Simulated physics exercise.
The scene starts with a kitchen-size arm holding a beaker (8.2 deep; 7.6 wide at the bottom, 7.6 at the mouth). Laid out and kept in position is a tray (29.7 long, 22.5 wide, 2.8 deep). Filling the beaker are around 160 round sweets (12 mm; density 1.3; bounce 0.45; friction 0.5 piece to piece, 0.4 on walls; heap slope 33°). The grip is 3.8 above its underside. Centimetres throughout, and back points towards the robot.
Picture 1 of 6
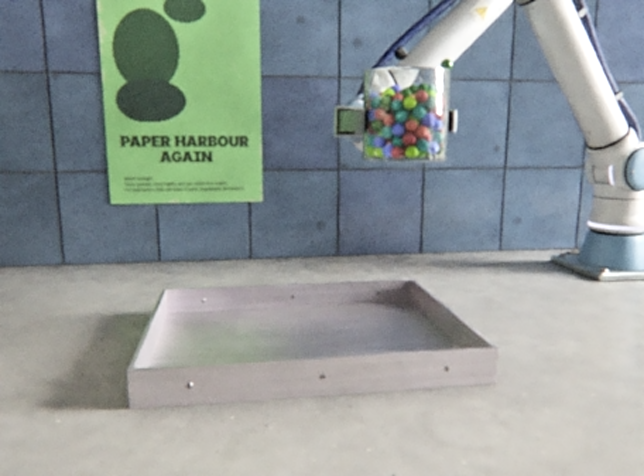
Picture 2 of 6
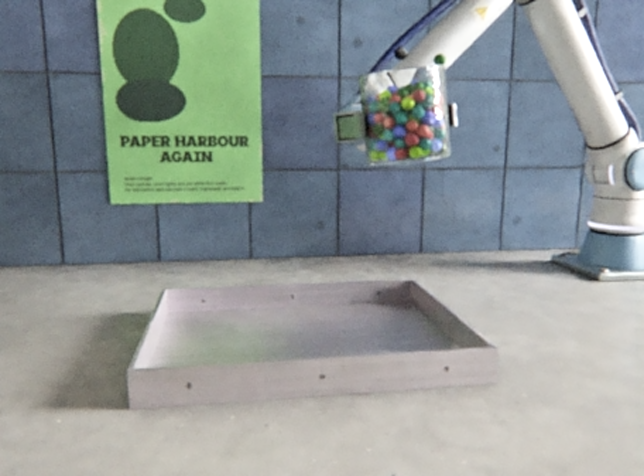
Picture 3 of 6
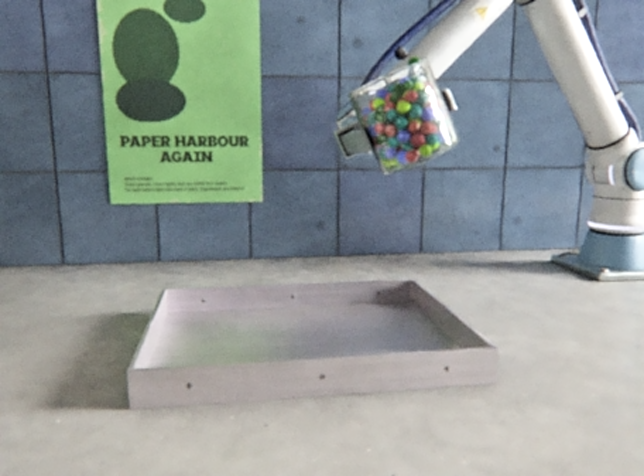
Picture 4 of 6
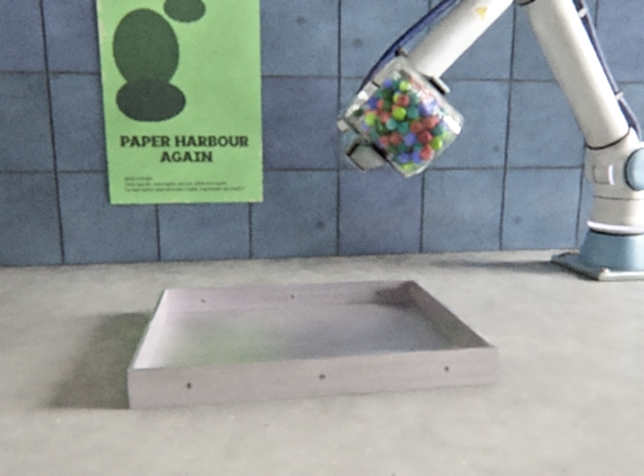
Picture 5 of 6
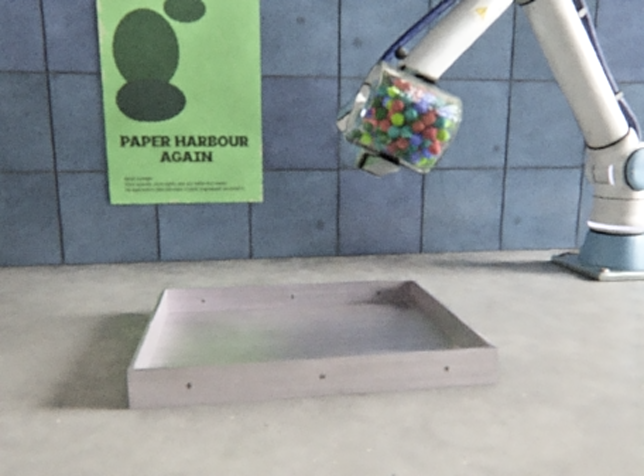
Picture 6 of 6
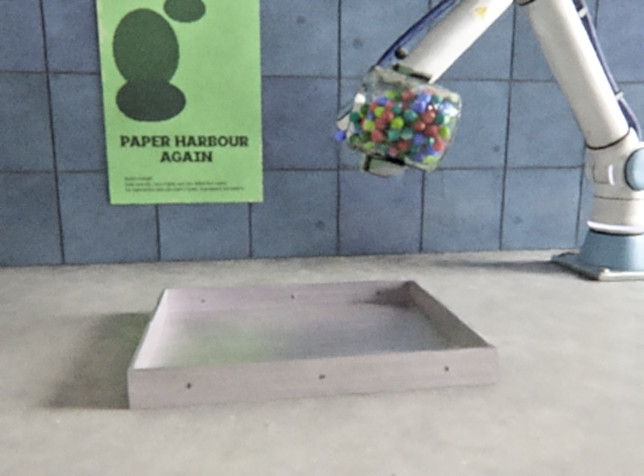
A robot arm held a clear container full of colorful little balls above an empty, shallow tray and steadily tilted it over toward the left, the balls shifting inside while the tray stayed still.
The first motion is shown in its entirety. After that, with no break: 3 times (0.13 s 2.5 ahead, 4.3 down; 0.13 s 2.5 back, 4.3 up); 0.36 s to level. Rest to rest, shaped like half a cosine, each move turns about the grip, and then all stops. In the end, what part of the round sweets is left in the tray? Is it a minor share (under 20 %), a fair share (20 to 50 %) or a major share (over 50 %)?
It is a minor share.
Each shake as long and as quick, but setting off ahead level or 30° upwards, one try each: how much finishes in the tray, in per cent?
Near 70 and 80 percent respectively.
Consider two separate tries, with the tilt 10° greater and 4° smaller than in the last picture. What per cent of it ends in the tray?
Some 35 and 10 per cent.
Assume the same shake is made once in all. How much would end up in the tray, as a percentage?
It would be near 5 per cent.
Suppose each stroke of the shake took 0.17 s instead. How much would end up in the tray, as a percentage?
Estimate: Near 5 per cent.
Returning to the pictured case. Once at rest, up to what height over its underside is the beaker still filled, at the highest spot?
I'd say close to 8.0 cm.
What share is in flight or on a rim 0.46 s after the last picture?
Around 3 per cent of the load.
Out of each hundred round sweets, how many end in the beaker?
I'd put it close to 85 per cent.
Then, 0.46 s on, tilted 74° forward, highest piece 22 above the table; 144 in the beaker, 9 in the tray, 4 in flight or on a rim.
Then, 0.91 s on, tilted 52° forward, highest piece 24 above the table; 137 in the beaker, 19 in the tray, 1 in flight or on a rim.
Then, 1.34 s on, level, highest piece 26 above the table; 137 in the beaker, 20 in the tray.
Then, 2.39 s on, level, highest piece 26 above the table; 137 in the beaker, 20 in the tray.
In the end, 137 in the beaker, 20 in the tray. That is 13 % in the tray.
